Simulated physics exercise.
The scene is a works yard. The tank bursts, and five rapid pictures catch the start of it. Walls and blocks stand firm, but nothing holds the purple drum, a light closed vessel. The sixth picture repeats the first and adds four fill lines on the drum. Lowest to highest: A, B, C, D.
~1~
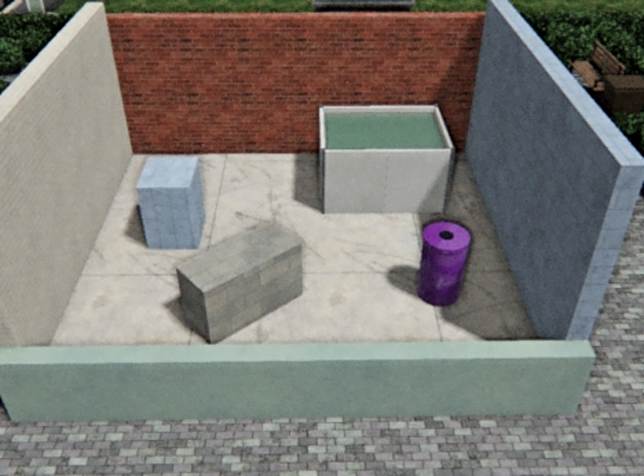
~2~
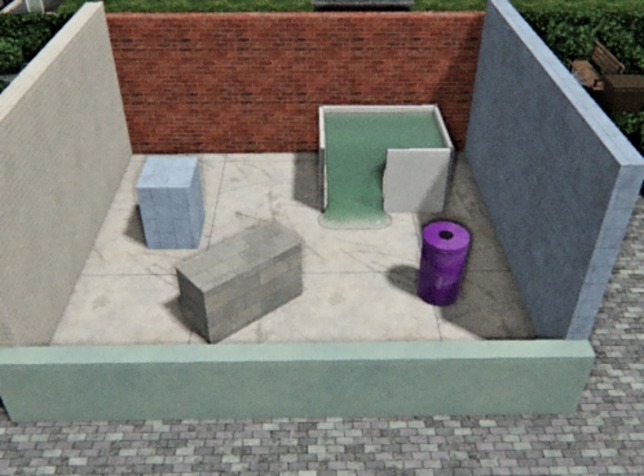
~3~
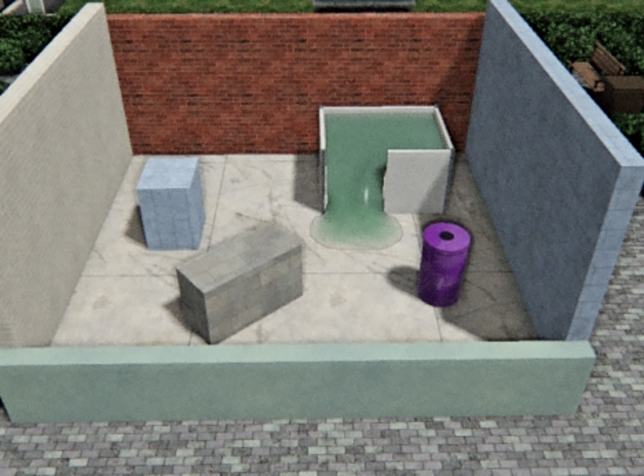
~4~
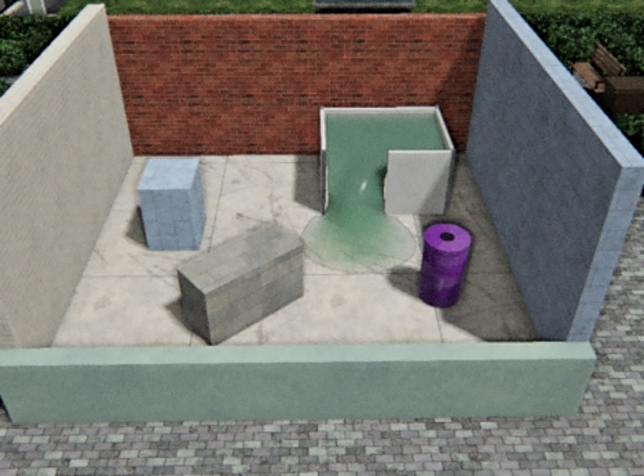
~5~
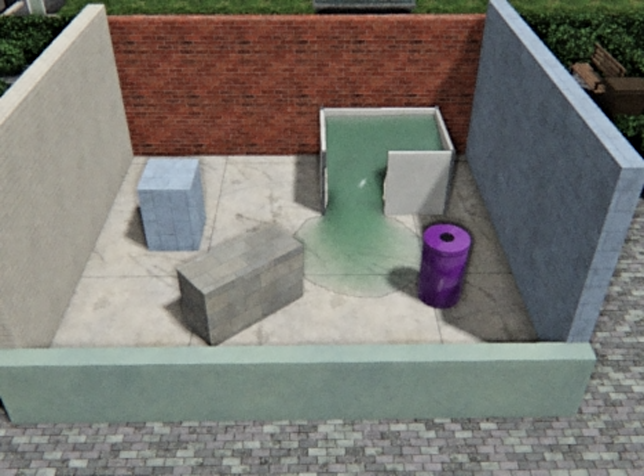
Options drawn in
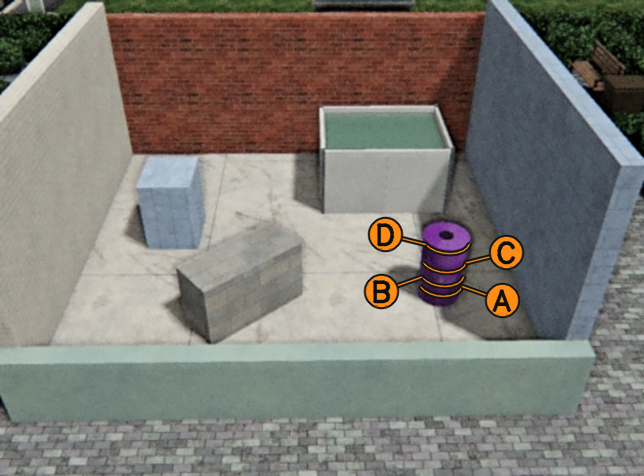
Green water poured out through a gap in the front of a pale tank in a walled yard, then spread across the paved floor in a widening puddle towards the purple drum.
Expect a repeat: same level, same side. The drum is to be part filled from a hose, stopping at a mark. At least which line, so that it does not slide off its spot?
It is B.
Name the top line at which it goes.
That is line A.
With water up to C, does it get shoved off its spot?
No, that is safe.
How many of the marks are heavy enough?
Three of them.
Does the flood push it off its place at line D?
No, that is safe.
In orange, A at (443, 296); B at (445, 286); C at (447, 272); D at (450, 253); from the bottom up A, B, C, D.
With A, it is pushed about its own width away.
With B, it shifts by a finger or two and stays.
With C, it does not move.
With D, it does not move.
